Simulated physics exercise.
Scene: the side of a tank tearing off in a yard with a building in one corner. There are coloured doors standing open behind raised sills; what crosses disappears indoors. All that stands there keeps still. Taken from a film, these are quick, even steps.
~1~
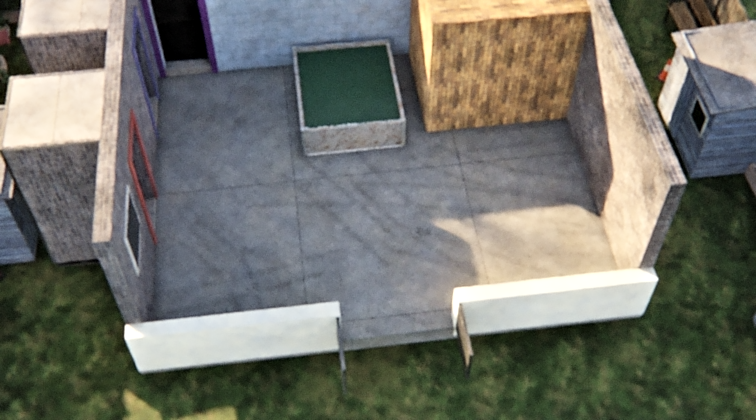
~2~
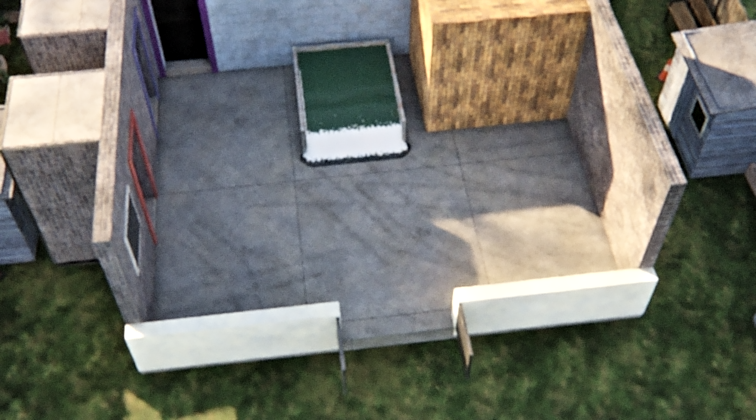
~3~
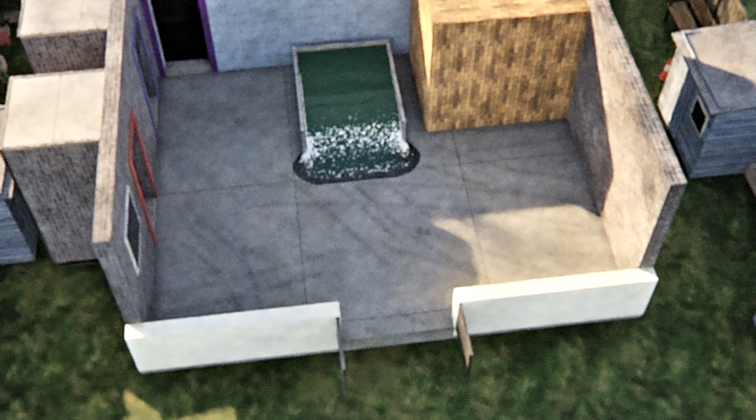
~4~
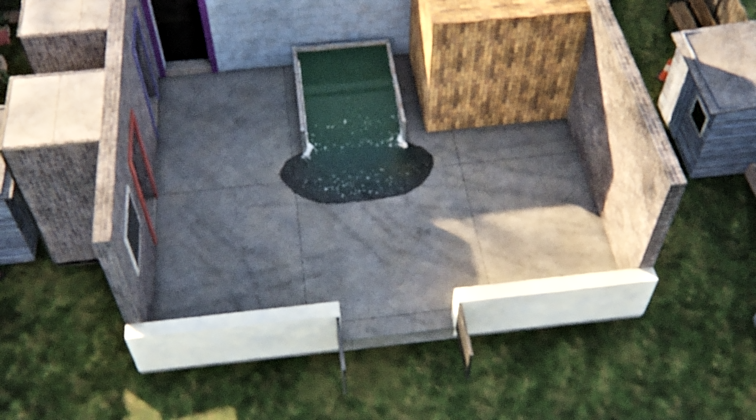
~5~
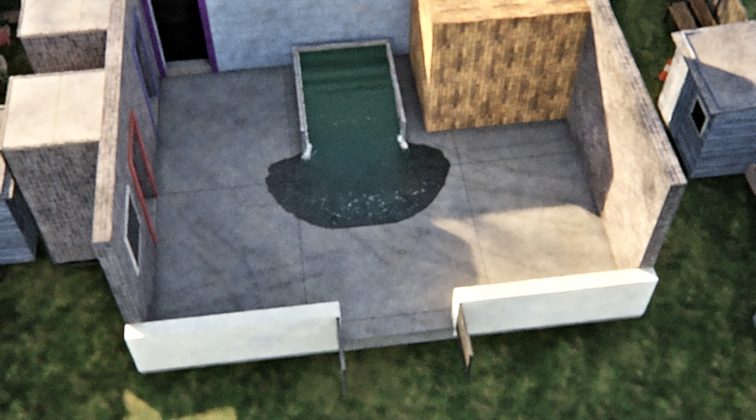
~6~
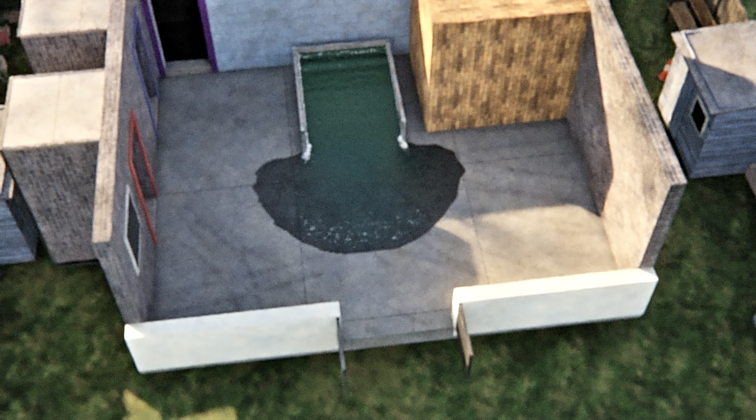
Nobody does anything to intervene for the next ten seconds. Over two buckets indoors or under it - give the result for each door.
As I see it, I predict the purple door will remain at two buckets or below. I predict the blue door will remain at two buckets or below. I predict the red door will remain at two buckets or below.
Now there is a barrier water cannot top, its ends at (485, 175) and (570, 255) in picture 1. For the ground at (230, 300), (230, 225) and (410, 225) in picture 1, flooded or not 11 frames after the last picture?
Submerged, submerged, submerged.
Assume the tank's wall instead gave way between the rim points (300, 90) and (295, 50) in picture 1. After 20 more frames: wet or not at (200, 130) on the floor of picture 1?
Result: Reached.
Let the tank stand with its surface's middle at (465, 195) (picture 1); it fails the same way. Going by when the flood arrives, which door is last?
I'd go with the purple one.
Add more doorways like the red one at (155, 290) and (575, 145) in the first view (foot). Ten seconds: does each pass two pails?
Above, below.
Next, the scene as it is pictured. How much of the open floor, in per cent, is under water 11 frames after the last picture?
Roughly 50 per cent.
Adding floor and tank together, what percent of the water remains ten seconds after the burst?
Roughly 62 per cent.
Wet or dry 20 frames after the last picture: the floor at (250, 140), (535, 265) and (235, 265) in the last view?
Taking them as listed, they are spared, waterlogged and waterlogged.
A moment on, water covers 35 % of the floor; the purple door not reached, the blue door not reached, the red door not reached.
Next, water covers 50 % of the floor; the purple door not reached, the blue door not reached, the red door not reached.
Then, water covers 55 % of the floor; the purple door not reached, the blue door not reached, the red door not reached.
Later, water covers 75 % of the floor; the purple door not reached, the blue door wet at the sill, nothing in, the red door wet at the sill, nothing in.
In the end, water covers 95 % of the floor; the purple door wet at the sill, nothing in, the blue door wet at the sill, nothing in, the red door wet at the sill, nothing in.
